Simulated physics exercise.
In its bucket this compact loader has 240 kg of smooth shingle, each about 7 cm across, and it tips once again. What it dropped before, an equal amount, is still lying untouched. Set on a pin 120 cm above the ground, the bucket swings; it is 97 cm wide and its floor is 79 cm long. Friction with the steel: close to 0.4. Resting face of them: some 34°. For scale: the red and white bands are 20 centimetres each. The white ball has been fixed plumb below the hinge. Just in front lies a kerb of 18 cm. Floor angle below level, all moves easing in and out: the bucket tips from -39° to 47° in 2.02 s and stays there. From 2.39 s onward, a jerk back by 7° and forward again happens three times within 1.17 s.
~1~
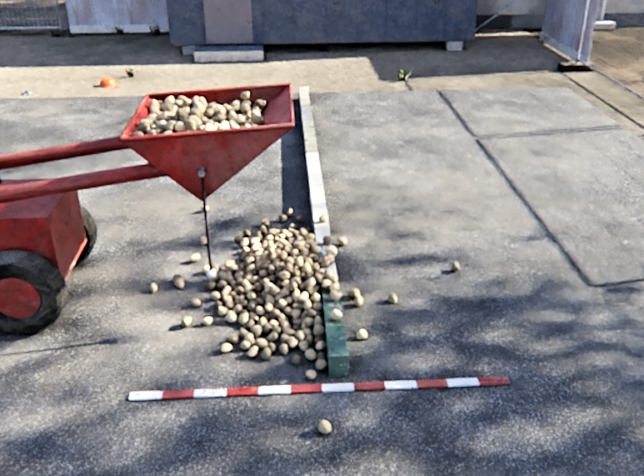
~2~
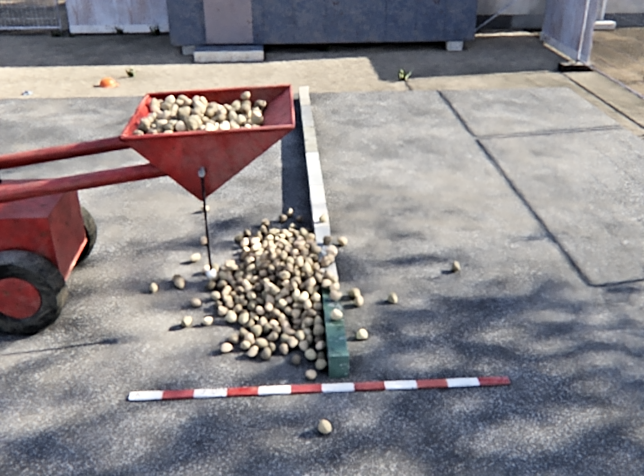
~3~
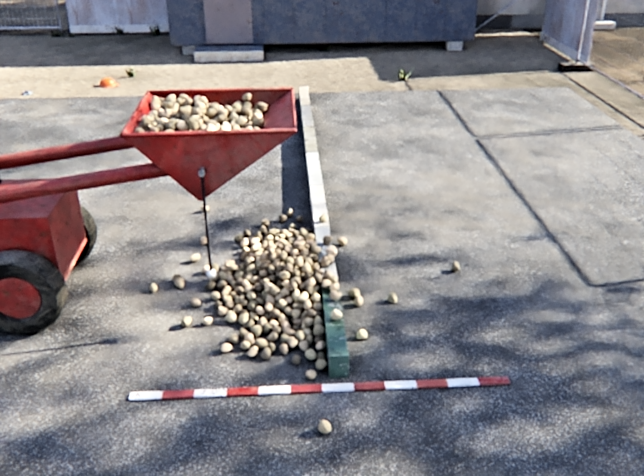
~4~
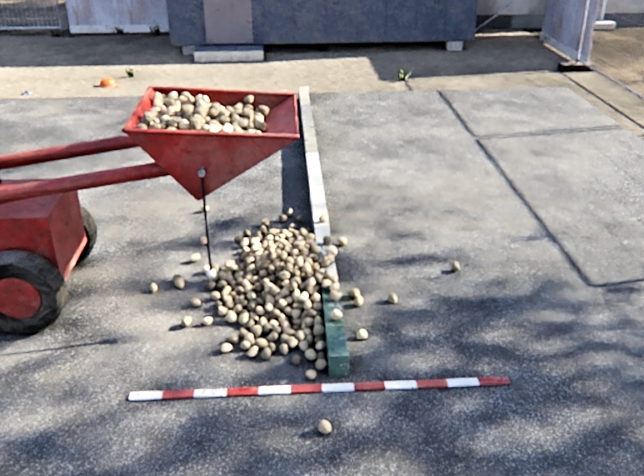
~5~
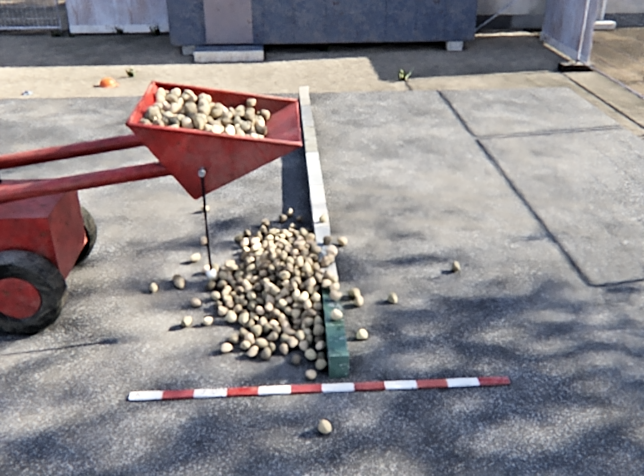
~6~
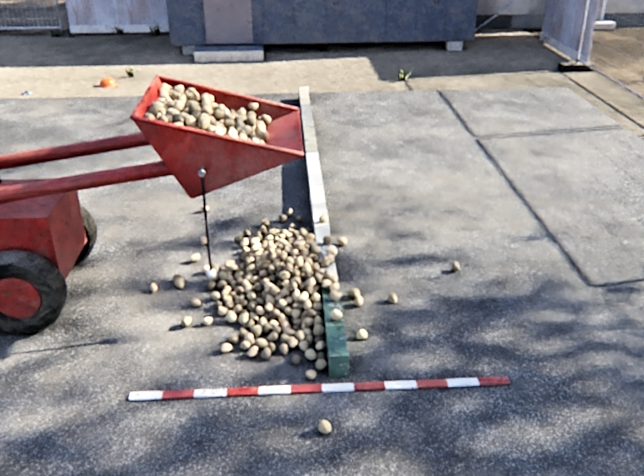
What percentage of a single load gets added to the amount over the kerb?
36 %.
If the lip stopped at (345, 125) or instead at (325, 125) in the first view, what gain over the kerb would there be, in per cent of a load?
Roughly 95 and 80 percent, in that order.
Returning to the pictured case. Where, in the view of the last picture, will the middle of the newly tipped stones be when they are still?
Around (313, 272).
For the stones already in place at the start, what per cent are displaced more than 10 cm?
Around 10 in a hundred.
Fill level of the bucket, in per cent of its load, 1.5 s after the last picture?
Some 0 percent, roughly.
Then, 0.9 s after the last picture the floor is at 34°; in per cent of one load, 85 in the bucket, 113 on this side of the kerb, 1 over the kerb; the foremost stones are at (367, 282).
Then, 1.5 s after the last picture the floor is at 47°; in per cent of one load, 1 in the bucket, 172 on this side of the kerb, 26 over the kerb; the foremost stones are at (421, 277).
Then, 3.4 s after the last picture the floor is at 47°; in per cent of one load, 0 in the bucket, 163 on this side of the kerb, 37 over the kerb; the foremost stones are at (474, 257).
Then, 5.9 s after the last picture the floor is at 47°; in per cent of one load, 0 in the bucket, 163 on this side of the kerb, 37 over the kerb; the foremost stones are at (474, 257). Net gain over the kerb, 36.
